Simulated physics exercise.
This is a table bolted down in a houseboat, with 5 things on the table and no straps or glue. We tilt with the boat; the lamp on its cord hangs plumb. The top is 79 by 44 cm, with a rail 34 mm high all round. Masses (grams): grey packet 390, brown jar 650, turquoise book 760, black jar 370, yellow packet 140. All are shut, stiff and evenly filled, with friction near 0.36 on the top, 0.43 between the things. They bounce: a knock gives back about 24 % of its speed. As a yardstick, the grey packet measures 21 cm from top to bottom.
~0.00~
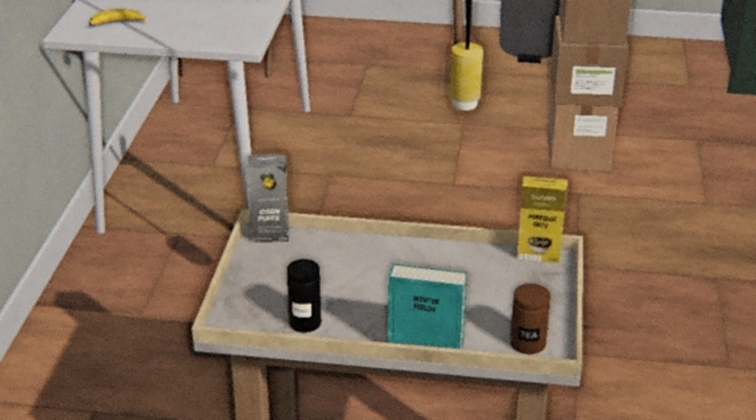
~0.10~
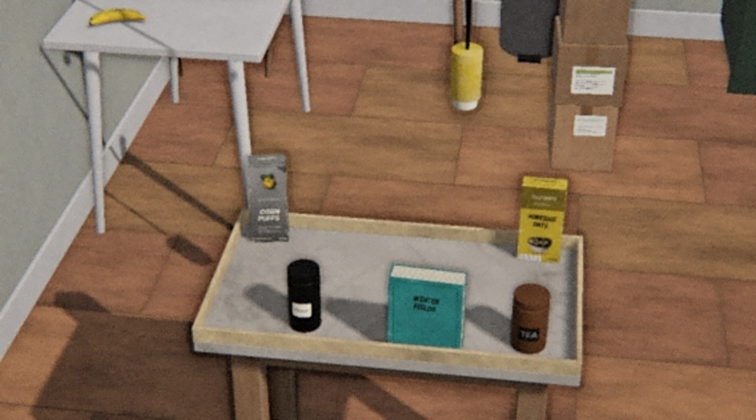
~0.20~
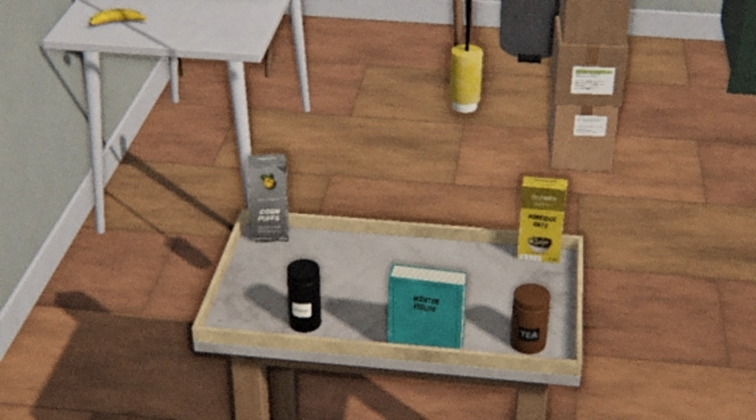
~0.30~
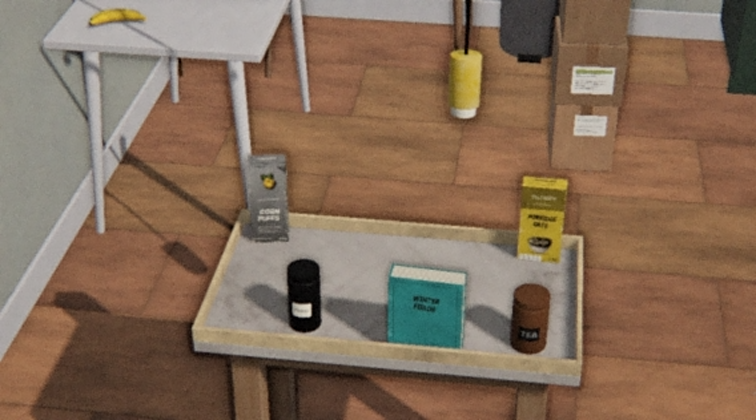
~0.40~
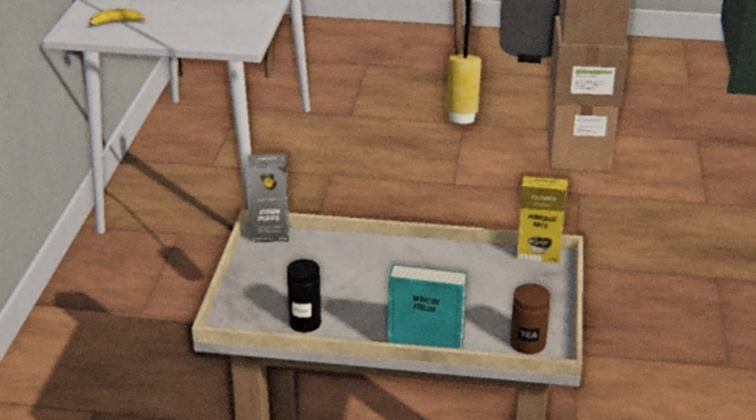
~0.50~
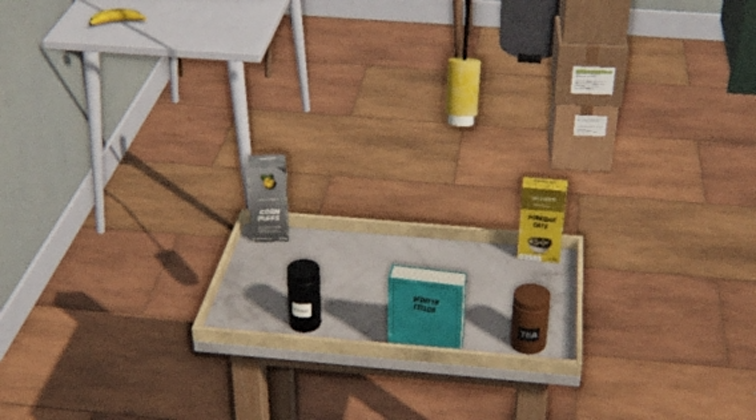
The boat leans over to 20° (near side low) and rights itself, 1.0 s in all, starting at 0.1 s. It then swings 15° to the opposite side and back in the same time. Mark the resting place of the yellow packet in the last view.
The yellow packet comes to rest near (535, 294).
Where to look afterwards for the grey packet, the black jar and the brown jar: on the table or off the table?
The grey packet is still on the table; the black jar ends on the table; the brown jar is still on the table.
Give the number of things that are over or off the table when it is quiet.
In all, 3.
By 0.80 s, floor tilted 13°, near side down; turquoise book now off the table; yellow packet rocked 66° off its seat near (538, 262); grey packet rocked 20° off its seat.
By 1.00 s, floor tilted 2°, near side down; yellow packet on its side near (535, 294); grey packet on its side.
By 1.30 s, floor tilted 5°, far side down; yellow packet on its side near (535, 294); grey packet on its side.
When it is over (2.6 s), off the table, turquoise book; lying over on the table, grey packet and yellow packet; the other 2 within 5 cm of the start. End places, in pixels of the last picture, yellow packet near (535, 294).
